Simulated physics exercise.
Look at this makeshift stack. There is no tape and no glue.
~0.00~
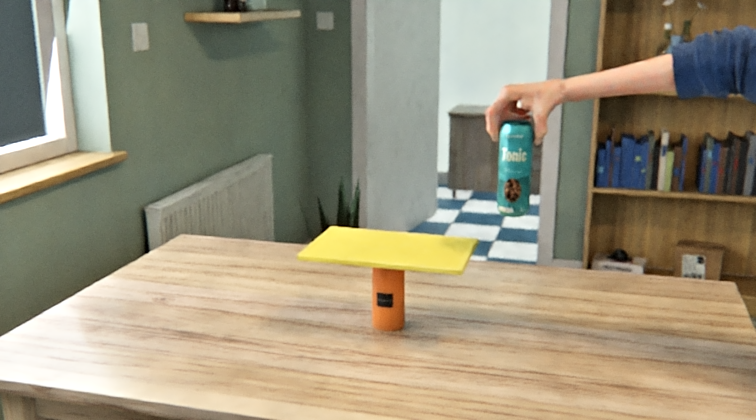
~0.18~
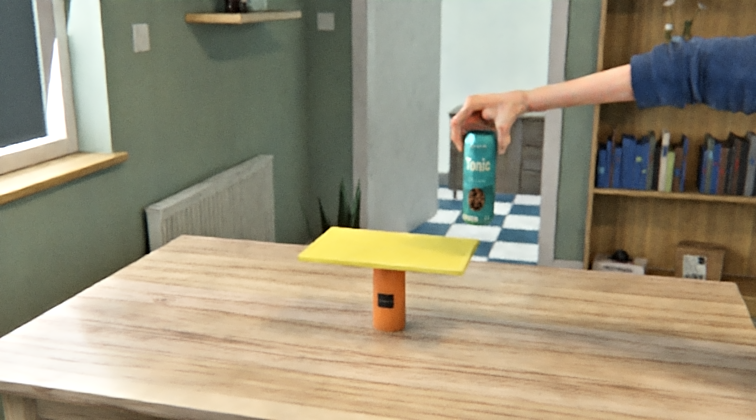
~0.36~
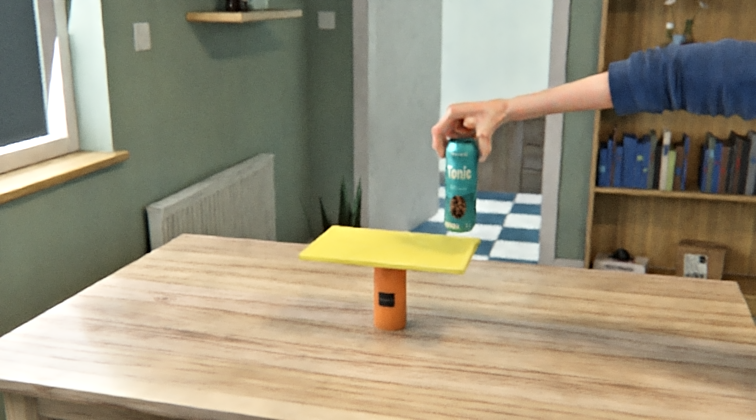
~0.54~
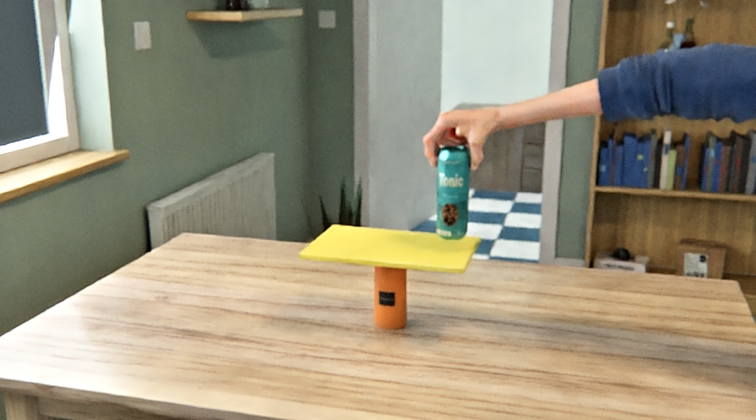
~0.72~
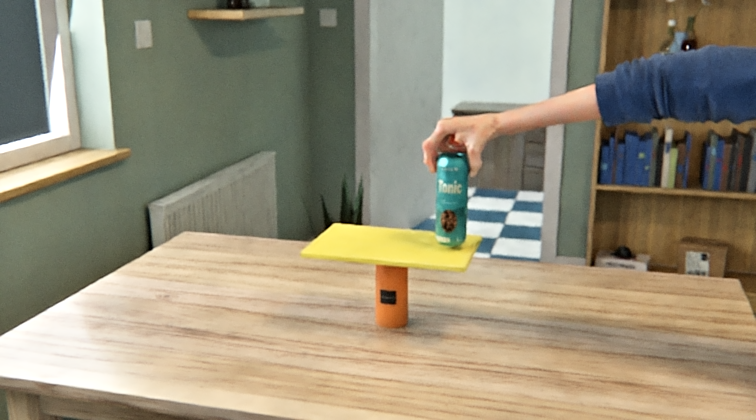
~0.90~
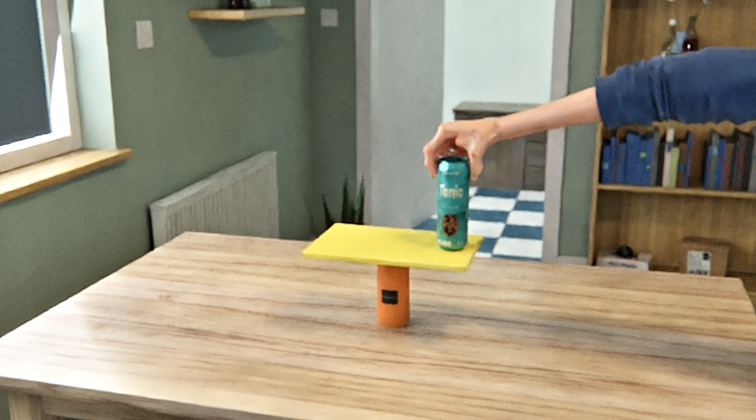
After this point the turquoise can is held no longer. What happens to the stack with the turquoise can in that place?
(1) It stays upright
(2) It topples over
2, it topples over.
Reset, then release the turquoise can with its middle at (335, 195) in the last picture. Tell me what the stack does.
Topples.
By 1.30 s, turquoise can now fallen; yellow lid on its side.
By 1.50 s, yellow lid now fallen.
When it is over (2.0 s), fallen, turquoise can and yellow lid; orange jar as before. The stack comes apart.
